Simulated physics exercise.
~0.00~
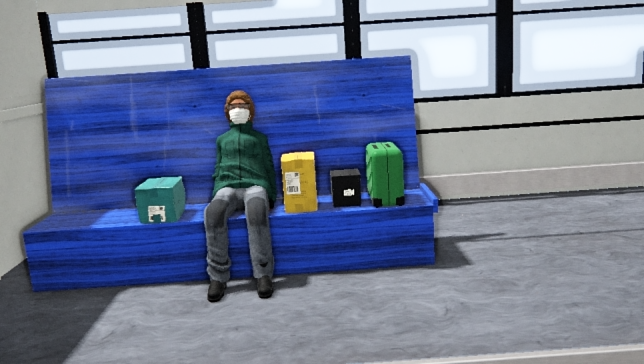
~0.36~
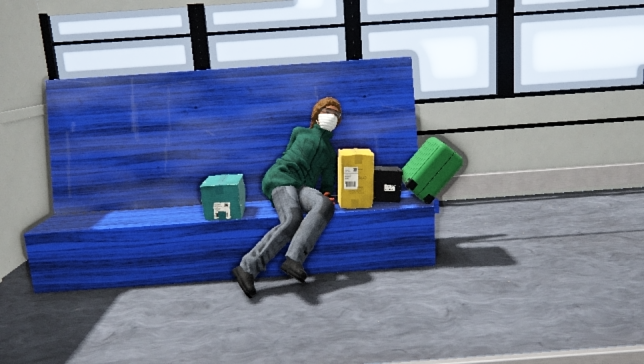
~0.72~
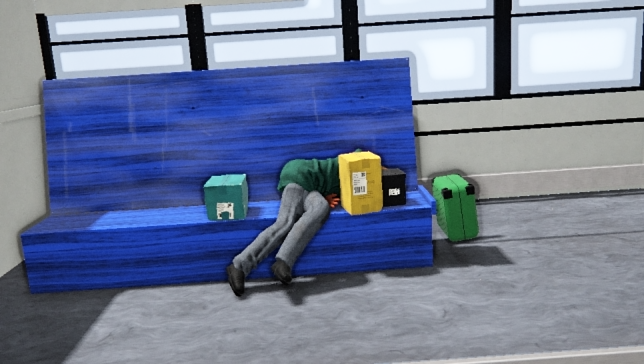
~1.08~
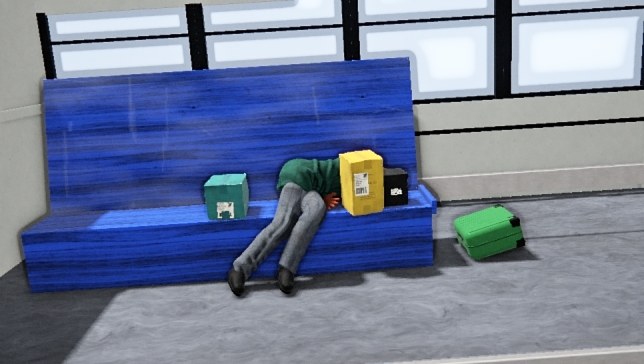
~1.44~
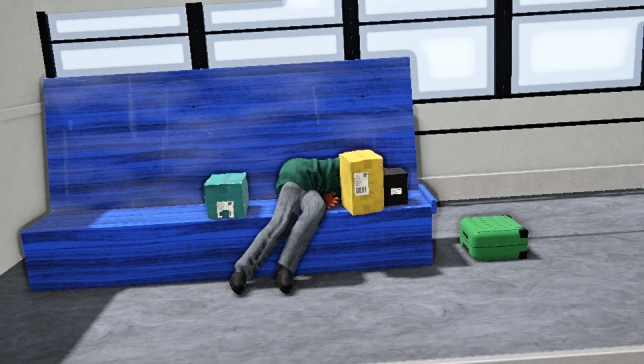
On a blue bench, a masked sleeper slumps right and a green case tumbles off.
